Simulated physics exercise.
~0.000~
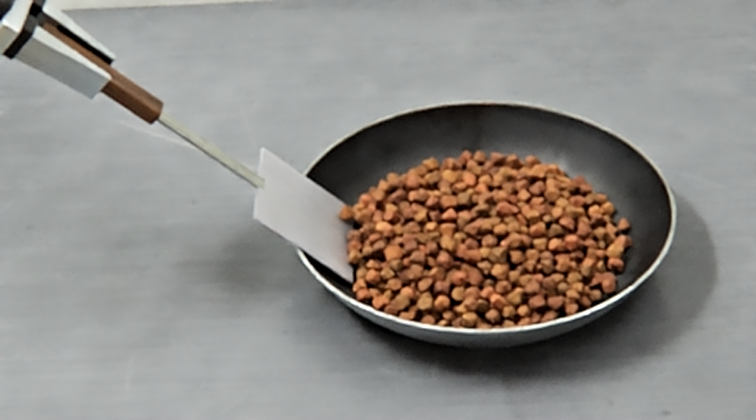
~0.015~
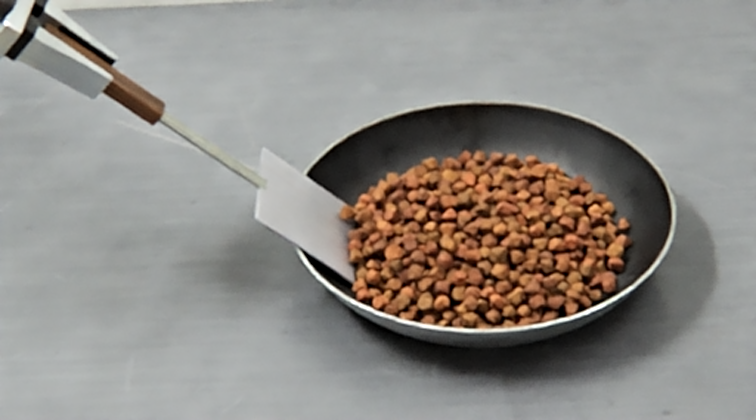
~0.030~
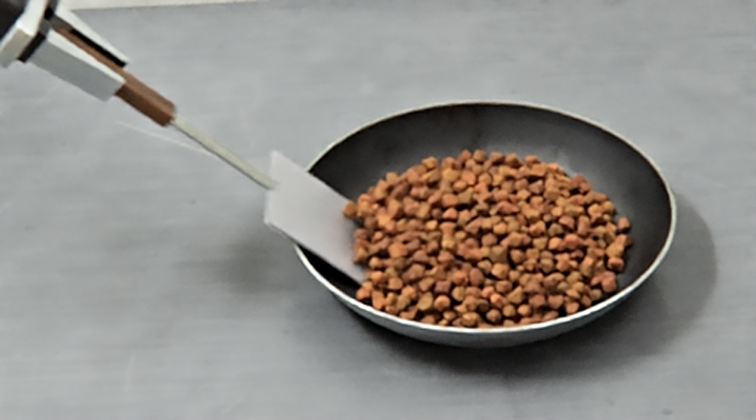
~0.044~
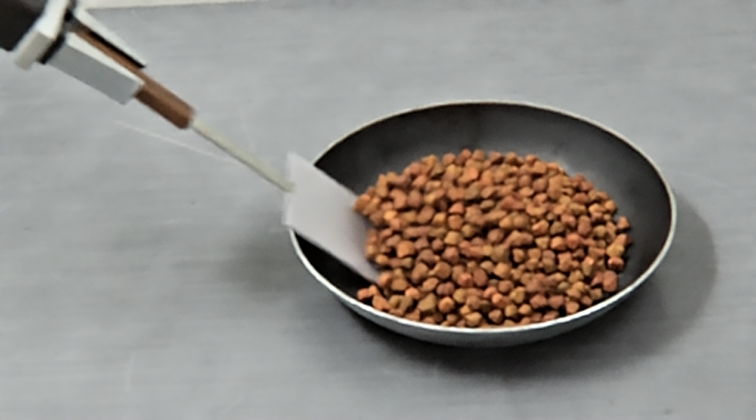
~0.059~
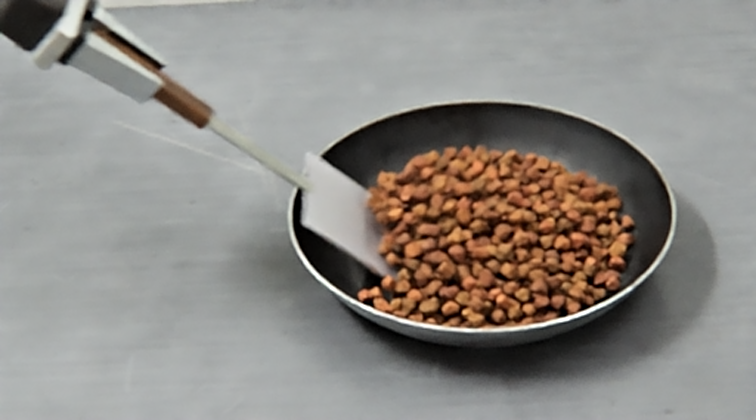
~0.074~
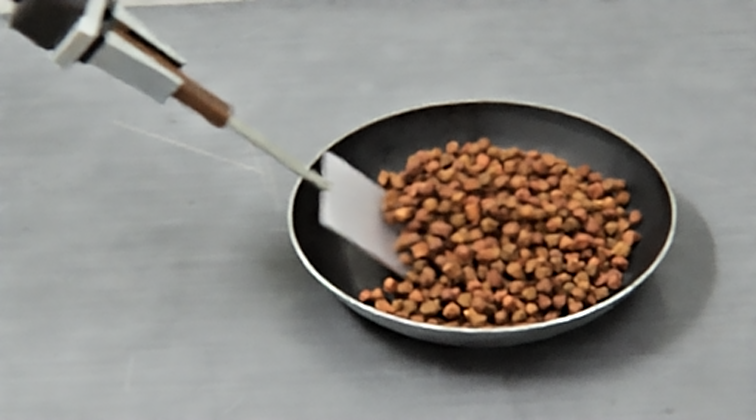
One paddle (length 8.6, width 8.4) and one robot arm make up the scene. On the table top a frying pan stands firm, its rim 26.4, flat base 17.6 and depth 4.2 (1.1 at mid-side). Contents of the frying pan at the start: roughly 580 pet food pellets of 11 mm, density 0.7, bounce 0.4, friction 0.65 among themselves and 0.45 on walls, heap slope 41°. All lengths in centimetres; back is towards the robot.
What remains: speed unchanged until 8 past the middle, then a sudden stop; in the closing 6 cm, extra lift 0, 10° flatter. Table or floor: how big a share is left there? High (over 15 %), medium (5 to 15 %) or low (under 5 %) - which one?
Medium, from 5 to 15 %.
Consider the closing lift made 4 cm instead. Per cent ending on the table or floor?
Roughly 20 per cent.
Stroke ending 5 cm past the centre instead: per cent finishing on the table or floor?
Then roughly 0 percent would finish on the table or floor.
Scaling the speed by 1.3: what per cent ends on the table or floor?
Something close to 15 per cent ends up on the table or floor.
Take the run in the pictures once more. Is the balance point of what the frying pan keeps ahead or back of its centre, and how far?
I'd say it's roughly 5.0 cm toward the front.
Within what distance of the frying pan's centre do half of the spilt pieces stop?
Distance, approx.: 16 cm.
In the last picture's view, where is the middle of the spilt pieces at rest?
Roughly at (703, 241) in the final view.
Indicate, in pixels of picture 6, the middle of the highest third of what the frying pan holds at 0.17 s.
Near pixel (568, 206).
After 0.12 s, sloping 44°, highest piece 7 above the table; 582 in the frying pan.
After 0.17 s, sloping 40°, highest piece 6 above the table; 582 in the frying pan.
After 0.40 s, sloping 34°, highest piece 6 above the table; 535 in the frying pan, 43 on the table or floor, 4 on the blade or in flight.
After 1.45 s, sloping 34°, highest piece 6 above the table; 533 in the frying pan, 49 on the table or floor.
At rest, 533 in the frying pan, 49 on the table or floor. That is 8 % on the table or floor.
